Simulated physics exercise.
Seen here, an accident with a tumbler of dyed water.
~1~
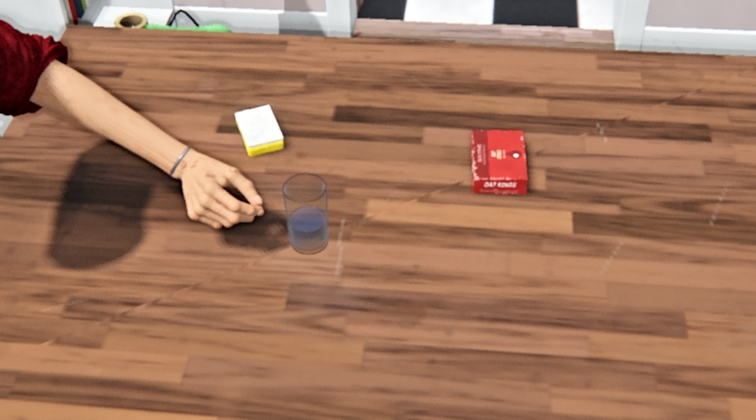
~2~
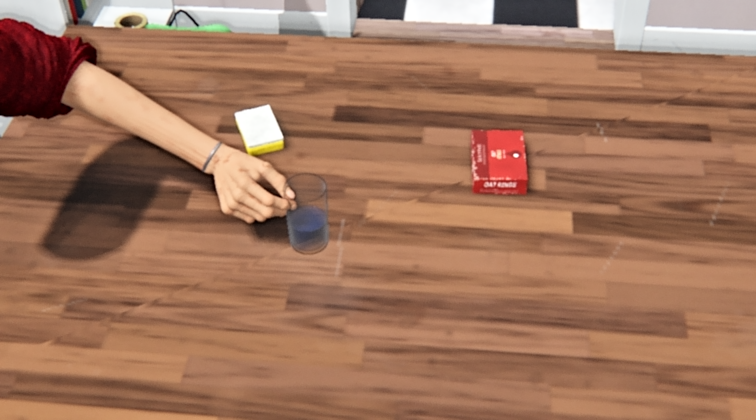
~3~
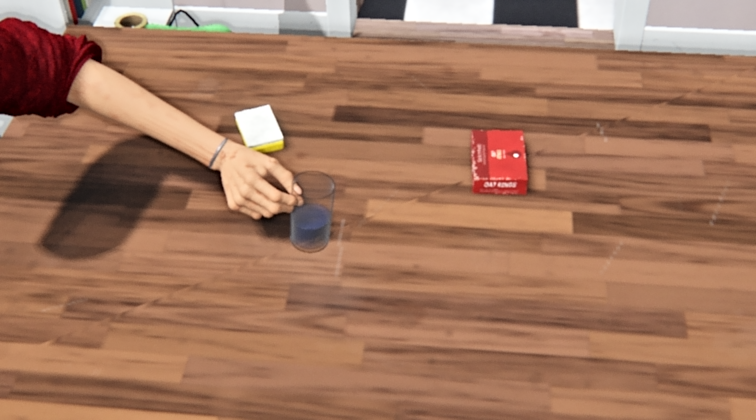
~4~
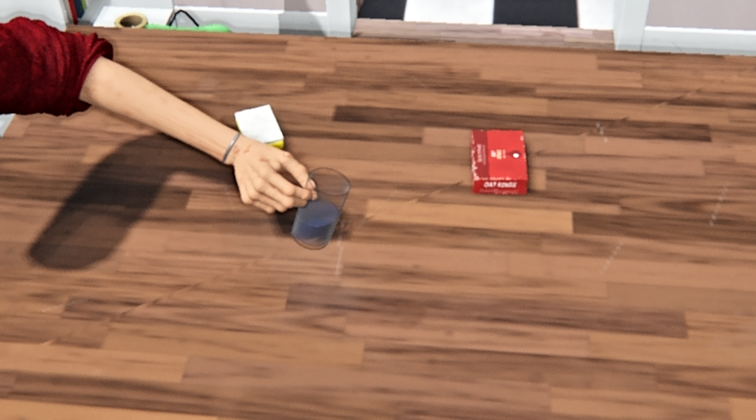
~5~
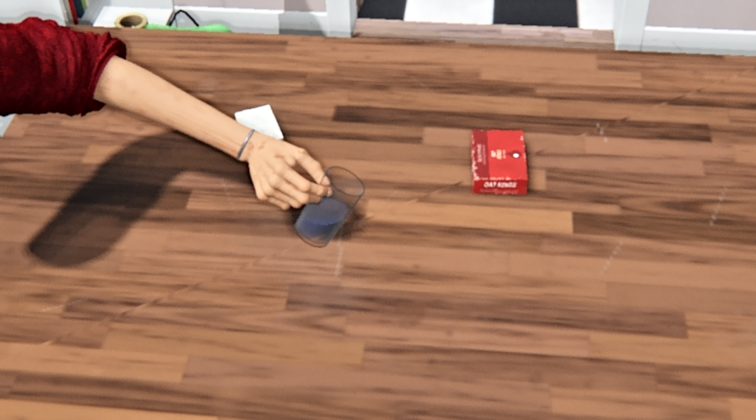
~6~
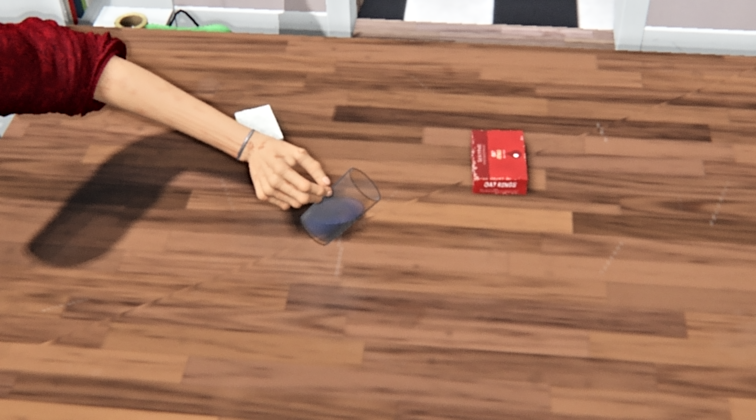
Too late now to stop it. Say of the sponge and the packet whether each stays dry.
Sponge comes out dry, packet becomes wet.
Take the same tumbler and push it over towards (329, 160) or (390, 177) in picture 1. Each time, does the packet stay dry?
Case one, the item is left alone; case two, the item is caught.
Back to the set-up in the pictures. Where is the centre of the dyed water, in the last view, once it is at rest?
Roughly (537, 205).
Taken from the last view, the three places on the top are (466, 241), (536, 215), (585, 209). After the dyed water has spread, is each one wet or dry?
Spot one ends up in the spill, spot two in the spill, spot three in the spill.
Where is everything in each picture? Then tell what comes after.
In the first frame, it stands upright; tumbler (307, 213) about a third full; sponge (259, 125); packet (499, 154).
In the second frame, pushed off balance; tumbler about a third full, surface at (308, 219).
In the third frame, pushed off balance; tumbler (312, 211) about a third full; packet (499, 154).
In the fourth frame, pushed off balance; tumbler about a third full, surface at (319, 214); sponge (259, 125).
In the fifth frame, pushed off balance; tumbler (330, 206) tipped 30°.
In the sixth frame, it is falling; tumbler (341, 206) tipped 45°; sponge (259, 125); packet (499, 154).
Shortly, the puddle covers about as much as a plate; the sponge is still dry; the packet is soaking at its edge.
Then, the puddle covers about as much as a tray; the sponge is still dry; the packet is soaking at its edge.
At the finish, the puddle covers about as much as a tray; the sponge is still dry; the packet is soaking at its edge.
